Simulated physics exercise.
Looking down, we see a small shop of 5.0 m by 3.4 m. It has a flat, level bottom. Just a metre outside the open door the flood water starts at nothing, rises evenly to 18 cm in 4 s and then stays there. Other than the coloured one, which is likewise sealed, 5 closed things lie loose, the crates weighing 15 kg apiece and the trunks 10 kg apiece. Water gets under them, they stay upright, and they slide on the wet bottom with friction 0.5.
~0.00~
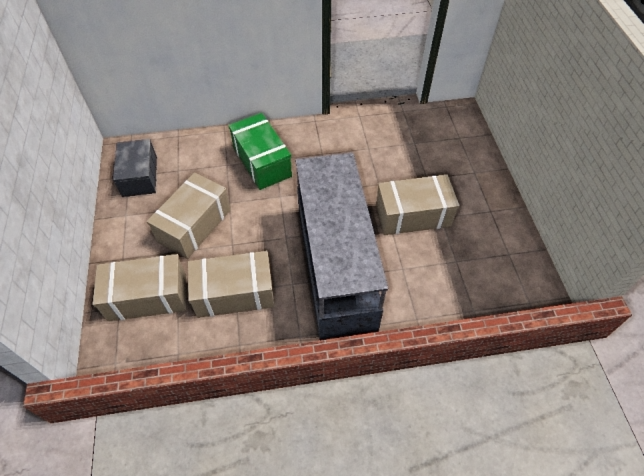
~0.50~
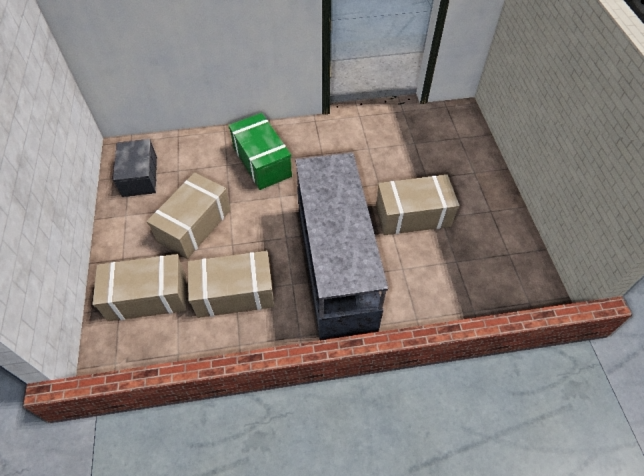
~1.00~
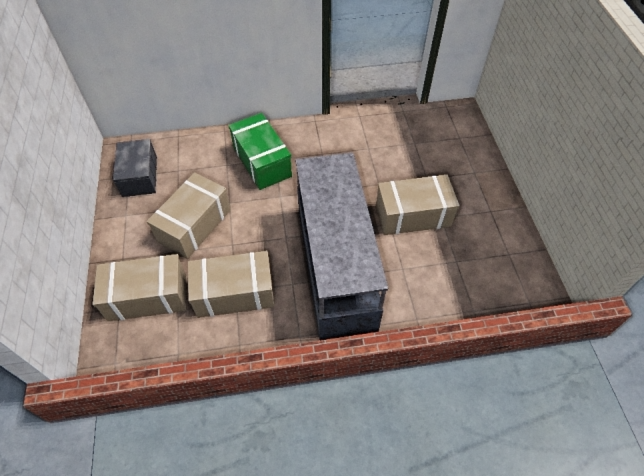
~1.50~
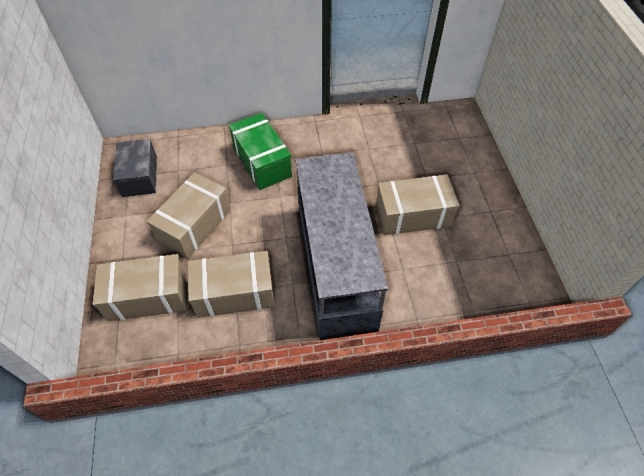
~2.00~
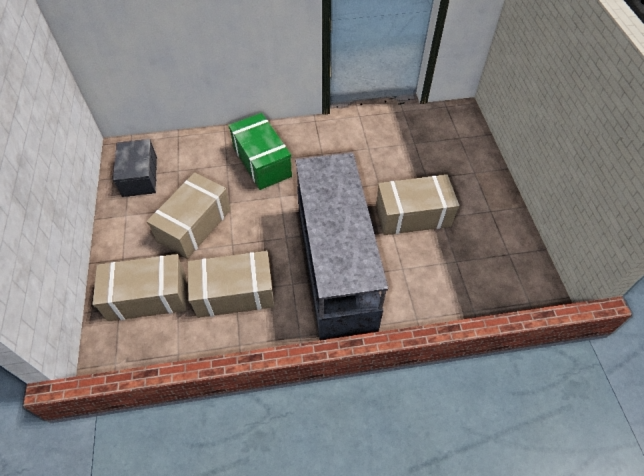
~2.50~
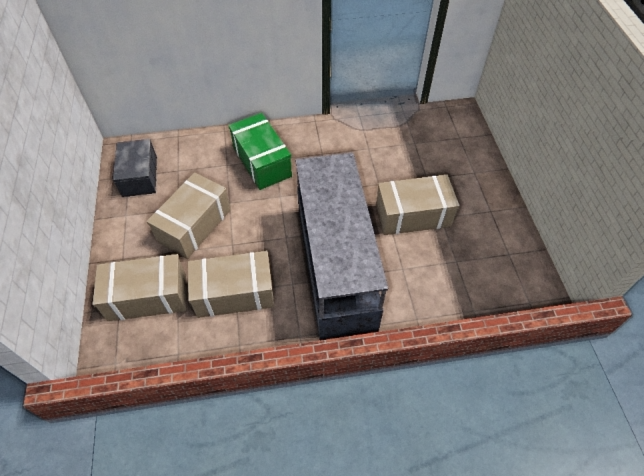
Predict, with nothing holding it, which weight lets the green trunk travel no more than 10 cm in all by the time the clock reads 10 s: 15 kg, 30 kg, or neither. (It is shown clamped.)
It seems the lighter option will anchor it.
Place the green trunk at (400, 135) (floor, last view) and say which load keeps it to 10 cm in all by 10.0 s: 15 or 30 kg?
So neither weight works.
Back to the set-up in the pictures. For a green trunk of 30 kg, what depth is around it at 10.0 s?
Around 3 cm.
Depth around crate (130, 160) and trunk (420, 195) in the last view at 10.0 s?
About 1 and 13 cm.
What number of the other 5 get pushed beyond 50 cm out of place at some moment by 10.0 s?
The count comes to 1.
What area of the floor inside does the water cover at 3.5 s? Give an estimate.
Close to 2.0 m2, I'd say.
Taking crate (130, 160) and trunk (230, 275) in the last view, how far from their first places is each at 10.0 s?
The first is 0 cm from its start, the second 10 cm.
After 3.5 s the green trunk would be 0 cm from its start with 15 kg and 0 cm from its start with 30 kg; 0 cm of water round it then.
After 4.5 s the green trunk would be 0 cm from its start with 15 kg and 0 cm from its start with 30 kg; 0 cm of water round it then.
After 7.0 s the green trunk would be 0 cm from its start with 15 kg and 0 cm from its start with 30 kg; 2 cm of water round it then.
After 10.0 s the green trunk would be 0 cm from its start with 15 kg and 0 cm from its start with 30 kg; 3 cm of water round it then.
